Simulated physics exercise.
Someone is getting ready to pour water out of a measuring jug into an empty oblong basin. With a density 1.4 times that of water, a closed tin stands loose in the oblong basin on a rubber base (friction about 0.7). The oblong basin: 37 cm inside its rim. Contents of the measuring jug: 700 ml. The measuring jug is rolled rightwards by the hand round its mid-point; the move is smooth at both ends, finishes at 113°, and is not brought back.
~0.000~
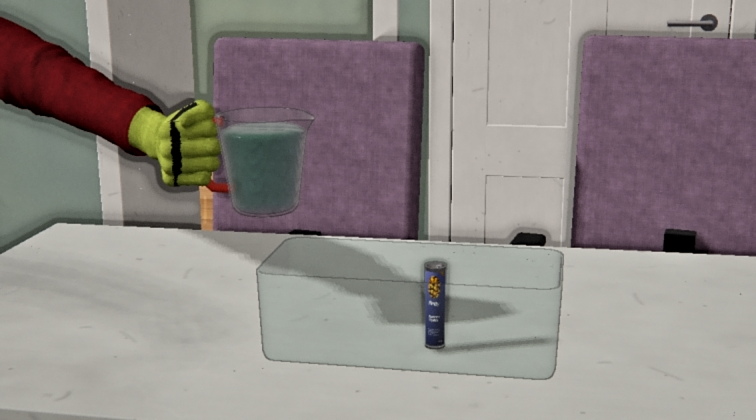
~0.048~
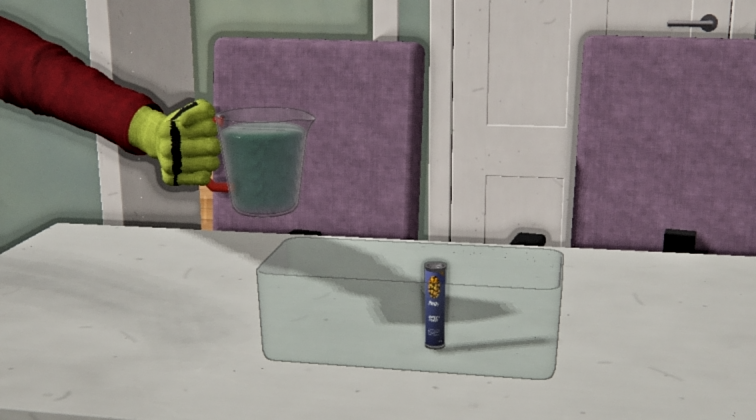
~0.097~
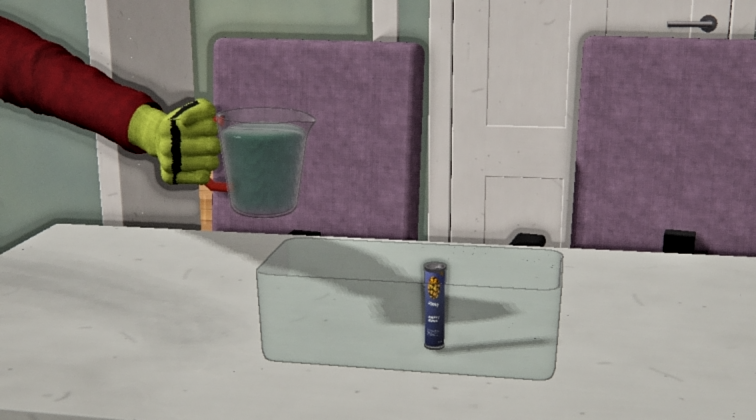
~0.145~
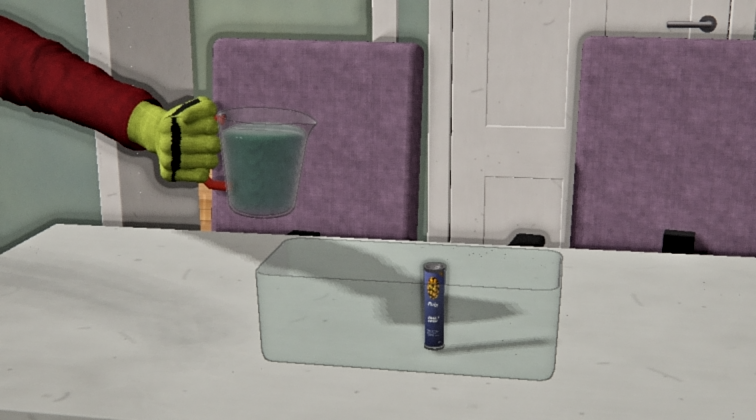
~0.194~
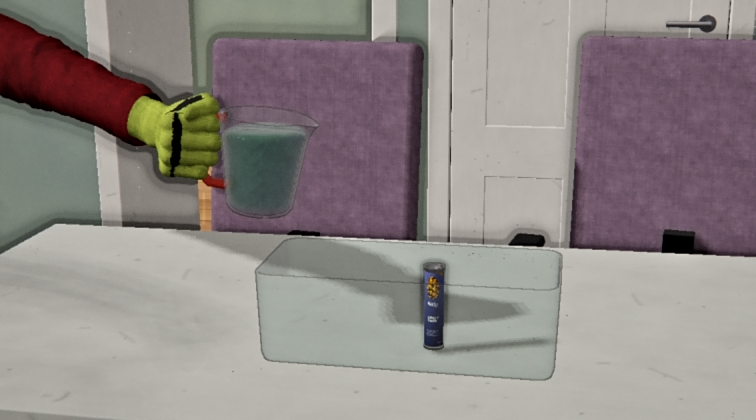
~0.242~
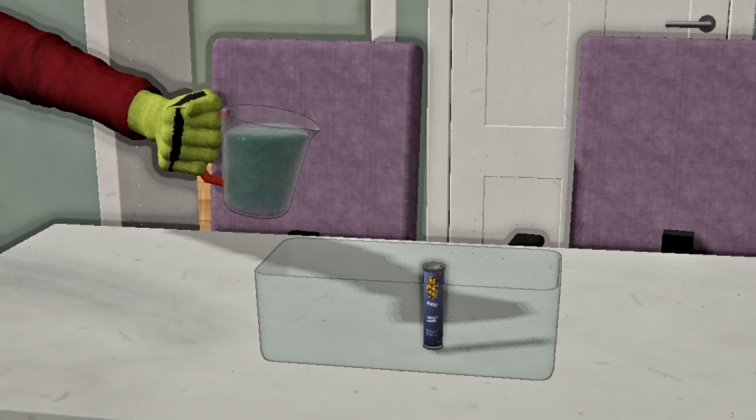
The footage shows a yellow-green gloved hand holding a clear measuring jug of blue-green liquid above a table, where a dark blue tin stands in a transparent oblong basin; the hand then slowly tilts the jug slightly to the right.
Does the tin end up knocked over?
No: I reckon it can hold on.
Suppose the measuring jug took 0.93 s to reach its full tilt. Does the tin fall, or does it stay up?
After the tilt, the tin is still standing.
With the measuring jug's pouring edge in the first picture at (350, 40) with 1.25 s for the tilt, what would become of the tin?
Result: Tin tipped over.
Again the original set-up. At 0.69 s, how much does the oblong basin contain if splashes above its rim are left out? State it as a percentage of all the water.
8 %, roughly.
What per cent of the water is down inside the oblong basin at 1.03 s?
About 72 %.
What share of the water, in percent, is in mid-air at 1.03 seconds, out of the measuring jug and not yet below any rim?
Estimated airborne part: Roughly 12 per cent.
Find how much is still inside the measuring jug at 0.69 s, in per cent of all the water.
Remaining: Near 76 % of the total.
After 0.69 s the tilt is 66° and 75 per cent is still to pour; the tin stands where it began.
After 1.03 s the tilt is 104° and 16 per cent is still to pour; the tin stands where it began.
After 1.37 s the tilt is 113° and 0 per cent is still to pour; the tin stands where it began.
After 1.75 s the tilt is 113° and 0 per cent is still to pour; the tin stands where it began.
In the end the tin stands where it began.
